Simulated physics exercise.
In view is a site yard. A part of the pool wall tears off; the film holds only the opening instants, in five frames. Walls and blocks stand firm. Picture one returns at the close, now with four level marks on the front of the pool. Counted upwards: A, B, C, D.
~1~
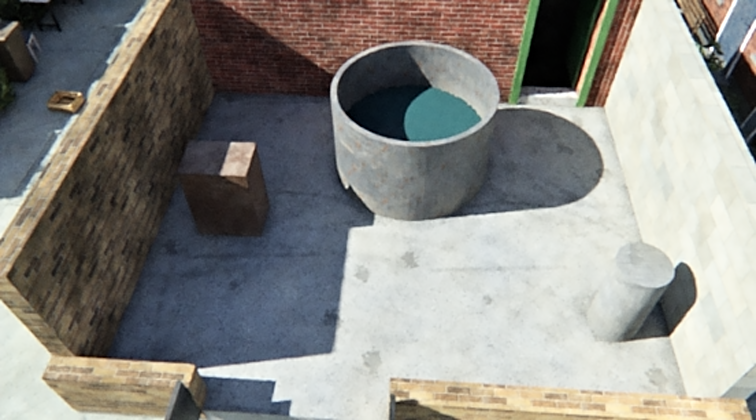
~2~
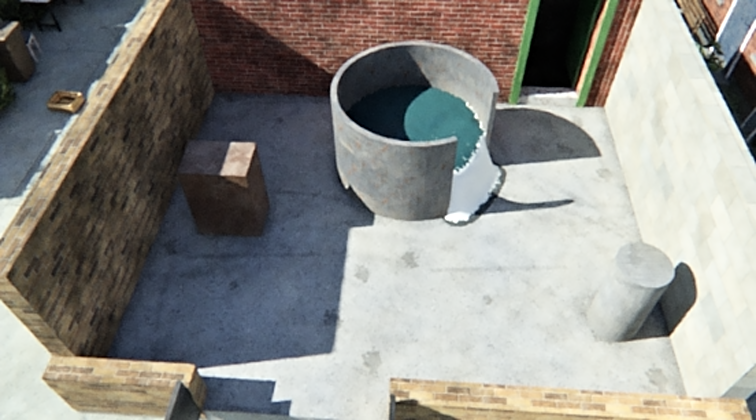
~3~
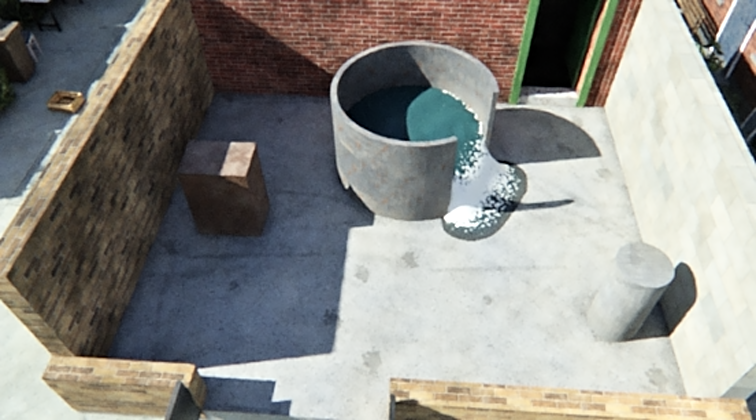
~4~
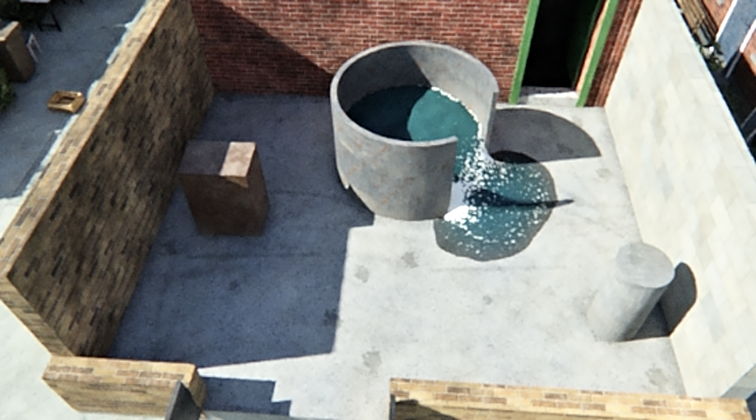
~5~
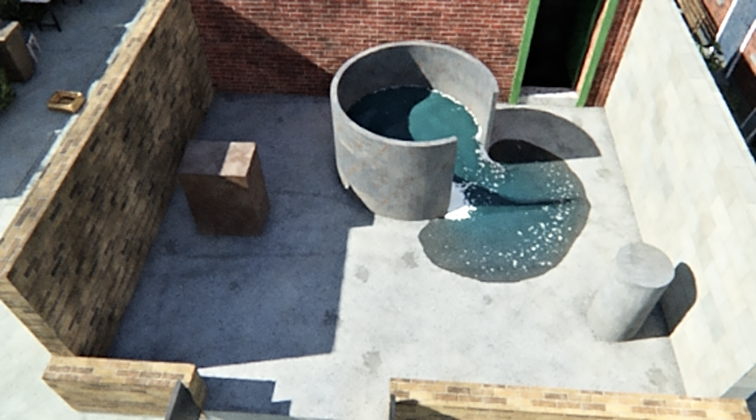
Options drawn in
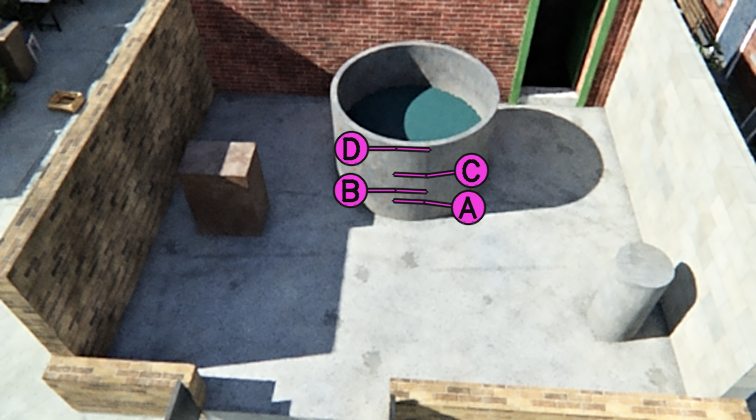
In a walled concrete yard, a round grey tank holds still, teal water near a brick wall and a green-framed doorway. A section of the tank's right side opens, and water pours through the gap in white froth, then spreads across the floor in a widening, foam-flecked teal pool.
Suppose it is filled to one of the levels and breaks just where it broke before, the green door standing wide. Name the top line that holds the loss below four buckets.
Mark C.
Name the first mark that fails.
Here it is mark D.
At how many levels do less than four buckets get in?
Three of the four.
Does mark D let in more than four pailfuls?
Yes, that goes wrong.
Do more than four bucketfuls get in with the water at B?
No, that is safe.
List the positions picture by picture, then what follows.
In the first frame, water in the pool at rest, its middle at (413, 130); foot of the green doorway at (546, 105); open gate at (291, 369).
In the second frame, front seen at (492, 165), 1 % of the ground wet.
In the third frame, front seen at (519, 172), 3 % of the ground wet.
In the fourth frame, front seen at (539, 167), 7 % of the ground wet.
In the fifth frame, front seen at (535, 268), 12 % of the ground wet.
On the marked copy, A at (409, 201); B at (410, 191); C at (410, 175); D at (412, 149); from the bottom up A, B, C, D.
For mark A, nothing gets over.
For mark B, nothing gets over.
For mark C, a splash gets over, under a bucket.
For mark D, about 8 bucketfuls get in.
